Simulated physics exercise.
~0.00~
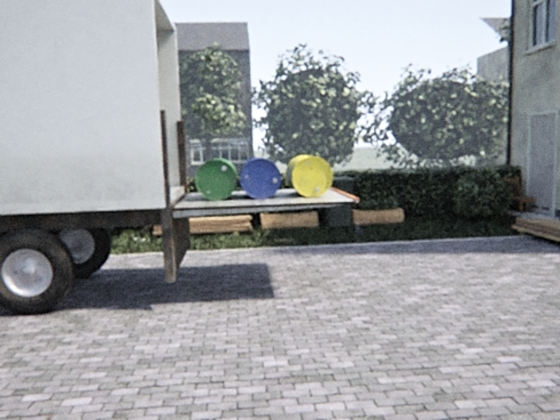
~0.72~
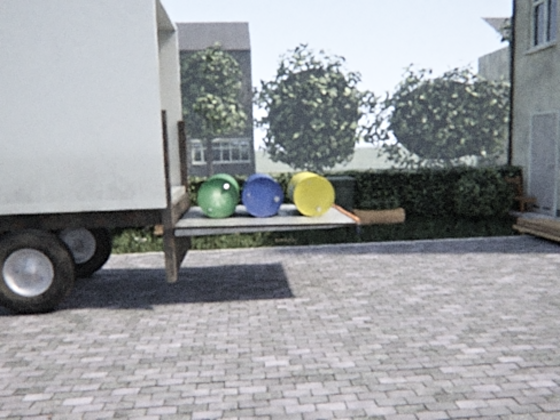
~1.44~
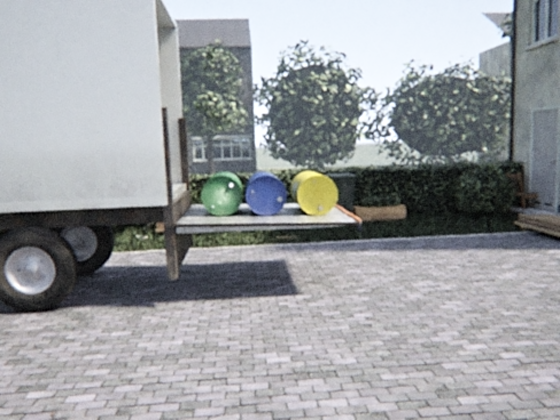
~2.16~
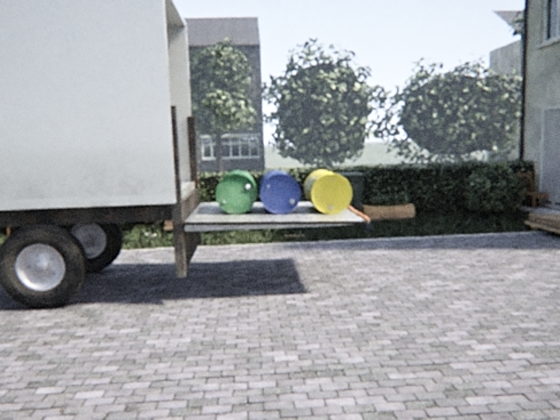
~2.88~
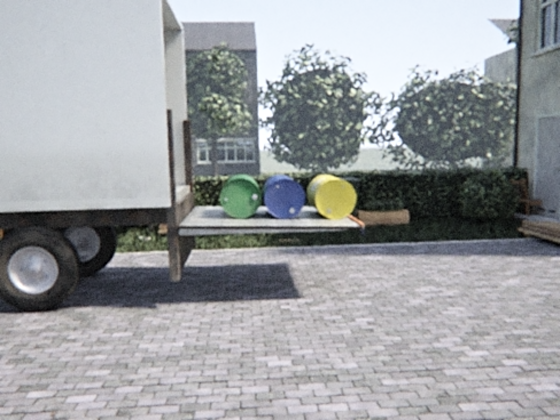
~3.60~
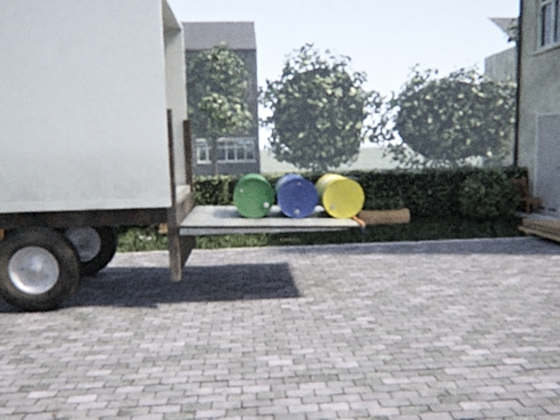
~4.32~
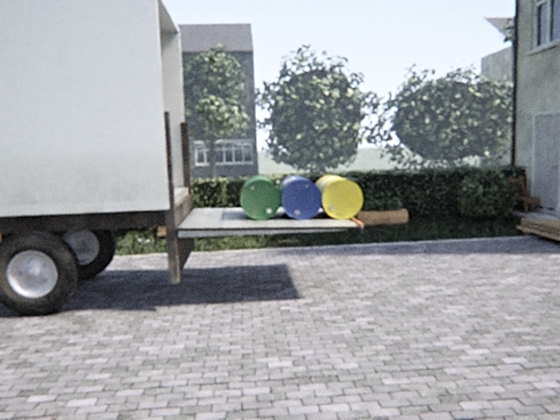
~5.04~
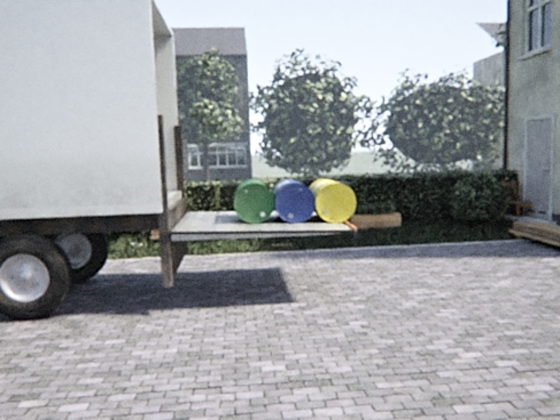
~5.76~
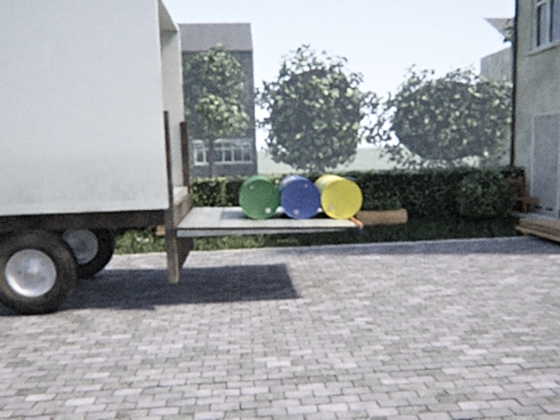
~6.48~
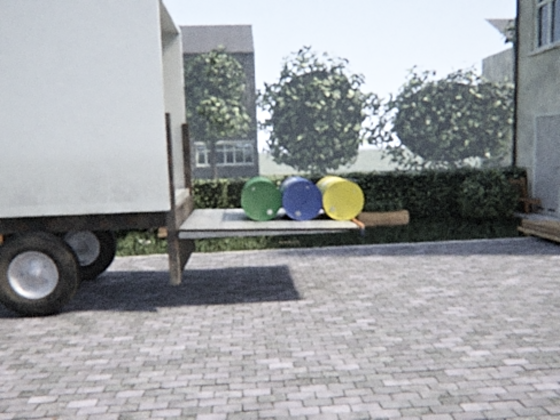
Green, blue and yellow drums on a truck's lowering tail-lift rolling slightly right, then resting together at the plate's outer edge.
